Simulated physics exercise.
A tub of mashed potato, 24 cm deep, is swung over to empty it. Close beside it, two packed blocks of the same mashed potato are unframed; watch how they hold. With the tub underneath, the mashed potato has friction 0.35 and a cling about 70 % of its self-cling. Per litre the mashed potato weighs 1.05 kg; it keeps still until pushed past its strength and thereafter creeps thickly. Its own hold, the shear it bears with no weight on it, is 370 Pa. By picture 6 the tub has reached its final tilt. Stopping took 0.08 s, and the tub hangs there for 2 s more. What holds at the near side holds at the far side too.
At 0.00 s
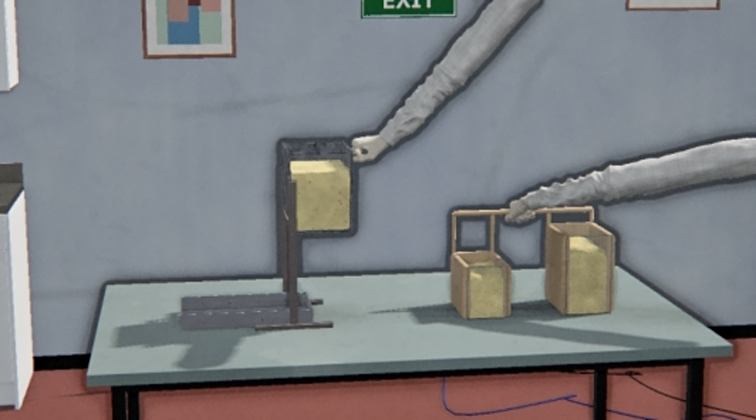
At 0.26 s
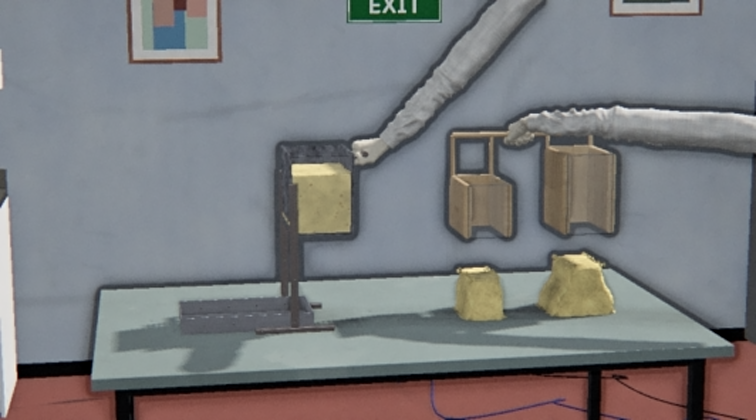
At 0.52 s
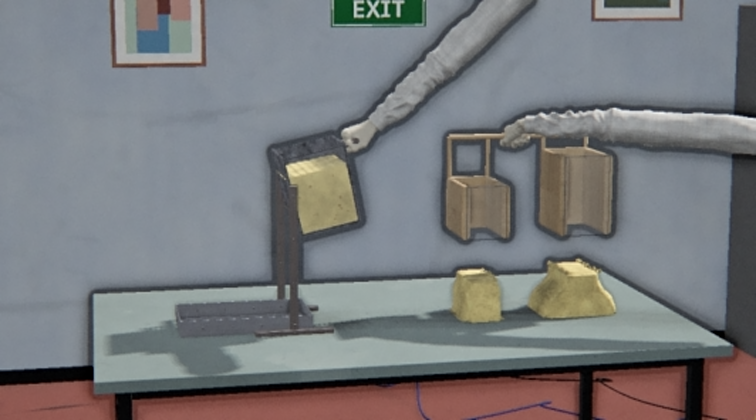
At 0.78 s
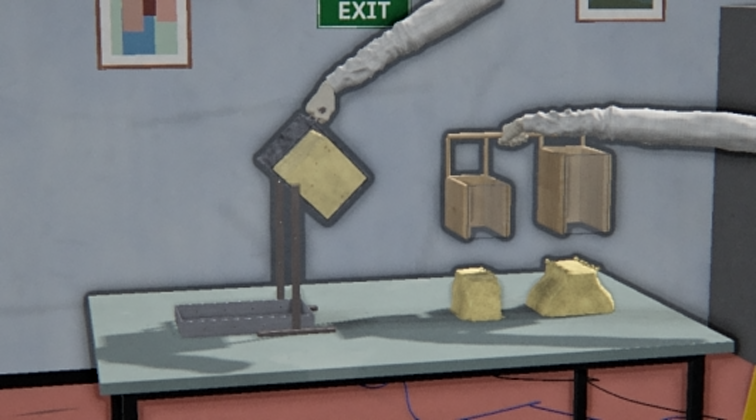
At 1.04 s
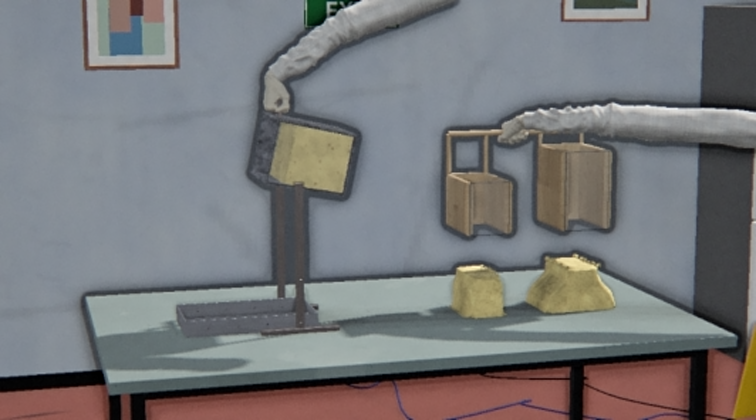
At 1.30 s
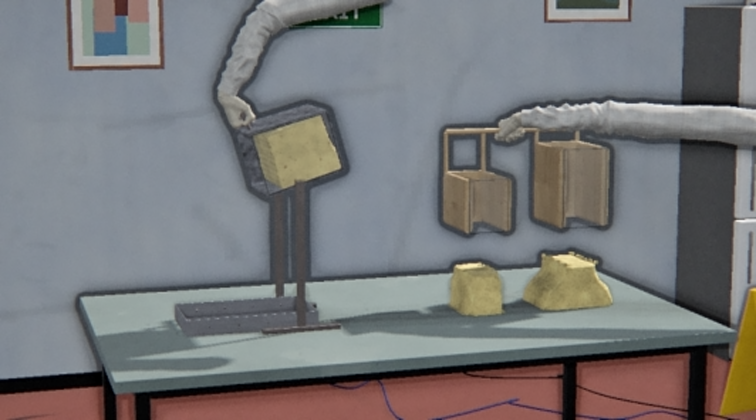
At the start, one grey-sleeved arm grips a dark tub of yellow mash on a stand, while another lifts two joined wooden boxes off two blocks. The blocks sag, the right one spreading more, then the first arm swings the tub over leftward above a tray, the mash still inside.
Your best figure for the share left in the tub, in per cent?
I would say about 33 %.
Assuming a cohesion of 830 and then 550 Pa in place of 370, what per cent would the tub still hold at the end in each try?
In turn about 100 %, 60 %.
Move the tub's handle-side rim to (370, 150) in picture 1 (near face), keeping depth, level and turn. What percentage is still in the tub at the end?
Then near 20 % stays in the tub.
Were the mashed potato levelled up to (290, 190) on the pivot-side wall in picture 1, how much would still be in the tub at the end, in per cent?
Then about 55 %.
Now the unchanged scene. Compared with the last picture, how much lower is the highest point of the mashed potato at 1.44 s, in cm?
About 4 cm.
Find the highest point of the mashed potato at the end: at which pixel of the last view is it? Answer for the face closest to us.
About (301, 162).
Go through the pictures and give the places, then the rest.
In the first frame, handle-side rim at (350, 152), tilt 0 degrees; top of the mashed potato at (304, 172); blocks stand 14 cm, 21 cm (left to right).
In the second frame, handle-side rim at (351, 155), tilt 0 degrees; top of the mashed potato at (306, 175); blocks stand 13 cm, 16 cm (left to right).
In the third frame, handle-side rim at (343, 145), tilt 12 degrees; top of the mashed potato at (341, 165); blocks stand 13 cm, 14 cm (left to right).
In the fourth frame, handle-side rim at (313, 123), tilt 45 degrees; top of the mashed potato at (323, 141); blocks stand 13 cm, 14 cm (left to right).
In the fifth frame, handle-side rim at (278, 121), tilt 78 degrees; top of the mashed potato at (301, 128); blocks stand 13 cm, 14 cm (left to right).
In the sixth frame, handle-side rim at (250, 137), tilt 106 degrees; top of the mashed potato at (317, 118); blocks stand 13 cm, 14 cm (left to right).
After 1.44 s, the tub is at 106 degrees and holds 98 %.
After 1.61 s, the tub is at 106 degrees and holds 62 %.
After 1.78 s, the tub is at 106 degrees and holds 41 %.
After 1.95 s, the tub is at 106 degrees and holds 36 %.
After 3.30 s, at the end, the tub is at 106 degrees and holds 33 %.
